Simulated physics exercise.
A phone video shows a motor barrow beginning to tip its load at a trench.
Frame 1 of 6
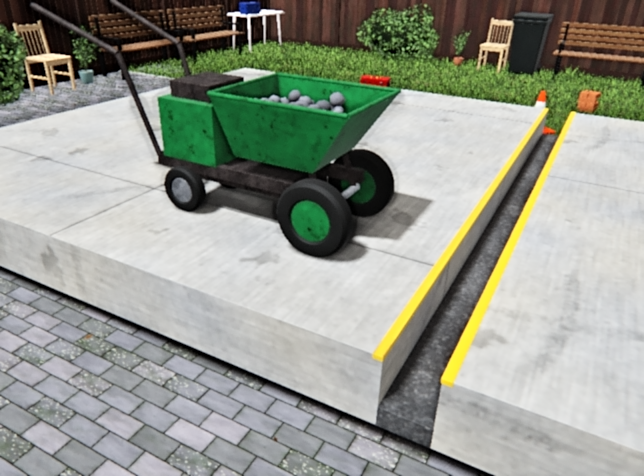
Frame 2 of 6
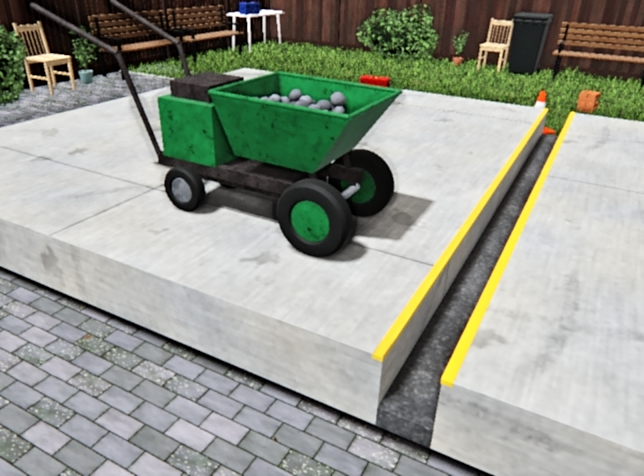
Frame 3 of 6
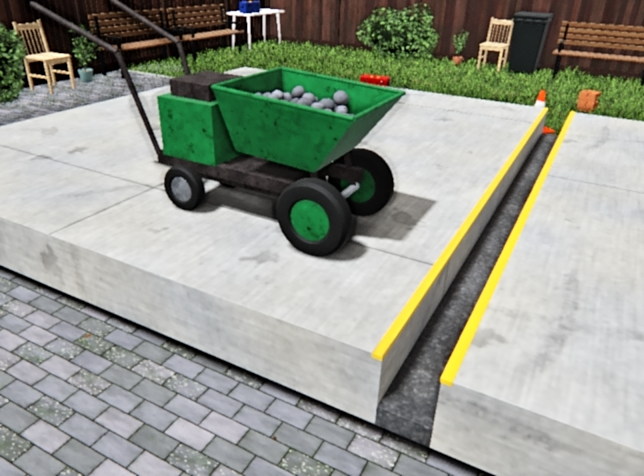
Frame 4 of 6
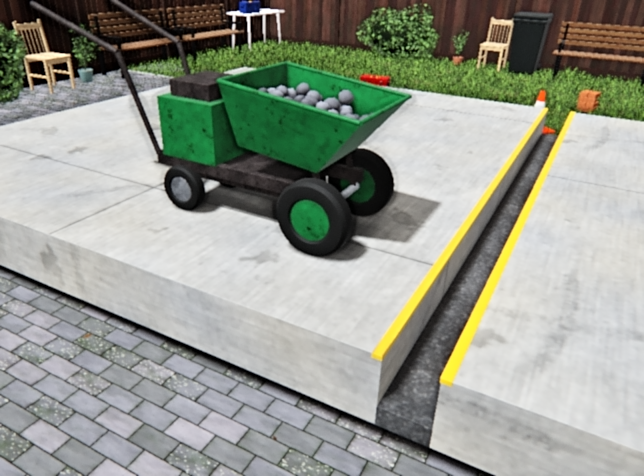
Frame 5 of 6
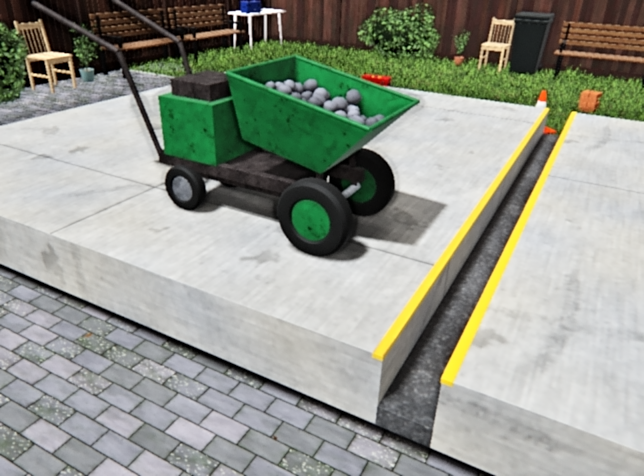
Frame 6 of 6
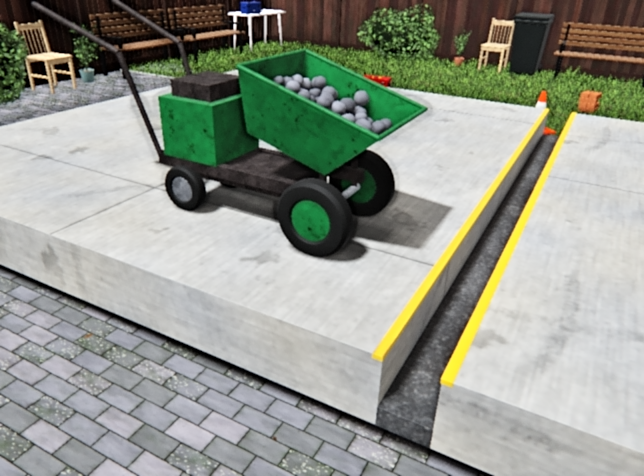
The green skip of a motor barrow, loaded with round grey cobbles, sits level on a concrete slab left of a narrow, yellow-edged trench. It begins tilting slightly to the right, then leans more clearly, its lip lowering and the cobbles still inside while the wheels stay in place.
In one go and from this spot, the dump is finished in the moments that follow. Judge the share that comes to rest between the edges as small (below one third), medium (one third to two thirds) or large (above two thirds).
The share is large, above two thirds.
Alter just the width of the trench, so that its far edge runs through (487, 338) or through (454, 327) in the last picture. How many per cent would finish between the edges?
Lab note: Case 1 around 100 %, case 2 80 %.
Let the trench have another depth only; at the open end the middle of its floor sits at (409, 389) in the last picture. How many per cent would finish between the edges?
Estimated share: Approx. 70 %.
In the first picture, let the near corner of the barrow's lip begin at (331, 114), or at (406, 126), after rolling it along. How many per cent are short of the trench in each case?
Position 1: Near 20 %; position 2: Near 0 %.
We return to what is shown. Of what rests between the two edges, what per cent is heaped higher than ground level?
About 5 %.
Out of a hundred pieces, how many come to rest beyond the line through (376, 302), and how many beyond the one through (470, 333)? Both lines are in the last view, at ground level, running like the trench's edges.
In order, some 100 % then some 0 %.
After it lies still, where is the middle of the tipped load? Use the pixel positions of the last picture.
Around (465, 294), give or take.
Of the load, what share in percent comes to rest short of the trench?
Share: Near 0 %.
Shortly afterwards, skip tipped steeply; the whole lot in the skip.
Next, skip tipped right over; the bulk in the skip; only a few short of the trench; a little in or heaped over the trench; only a few beyond it.
Some moments later, skip tipped right over; near a quarter in the skip; only a few short of the trench; the bulk in or heaped over the trench; only a few beyond it.
In the end, skip tipped right over; only a few short of the trench; all but a few in or heaped over the trench; only a few beyond it.
